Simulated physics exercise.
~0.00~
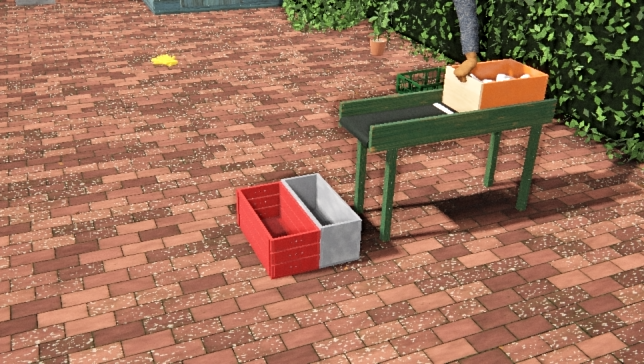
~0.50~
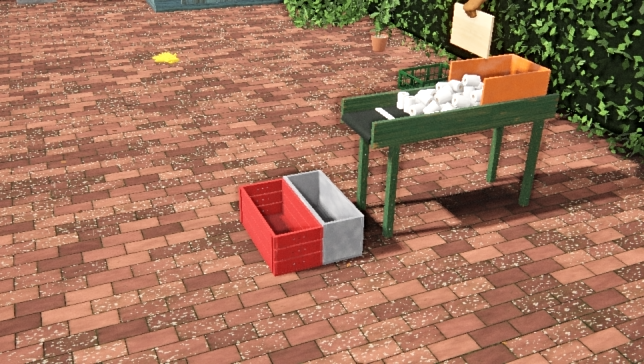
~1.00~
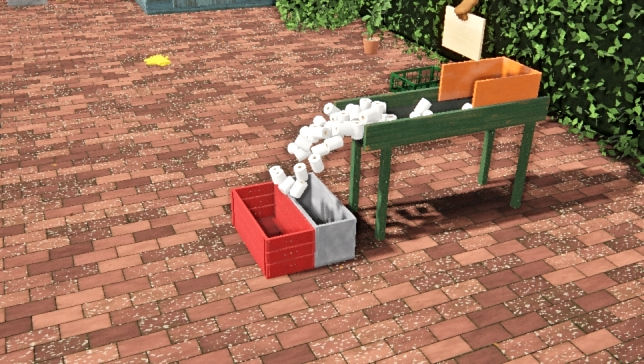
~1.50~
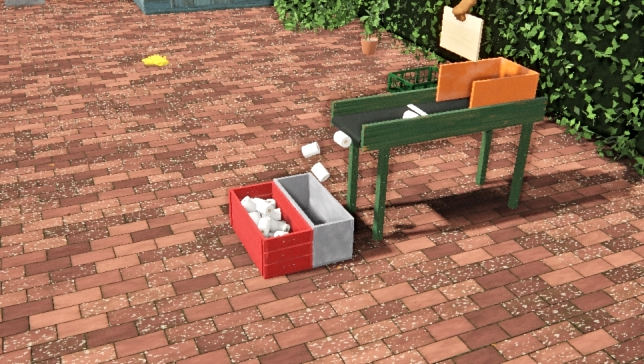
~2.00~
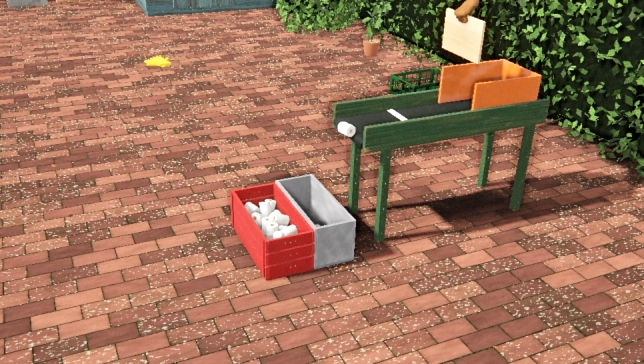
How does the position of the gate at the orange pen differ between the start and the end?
At the start the gate is down at the front of the orange pen, closing it off. By the end it is held up in the air above the belt by the hand, leaving the pen open.
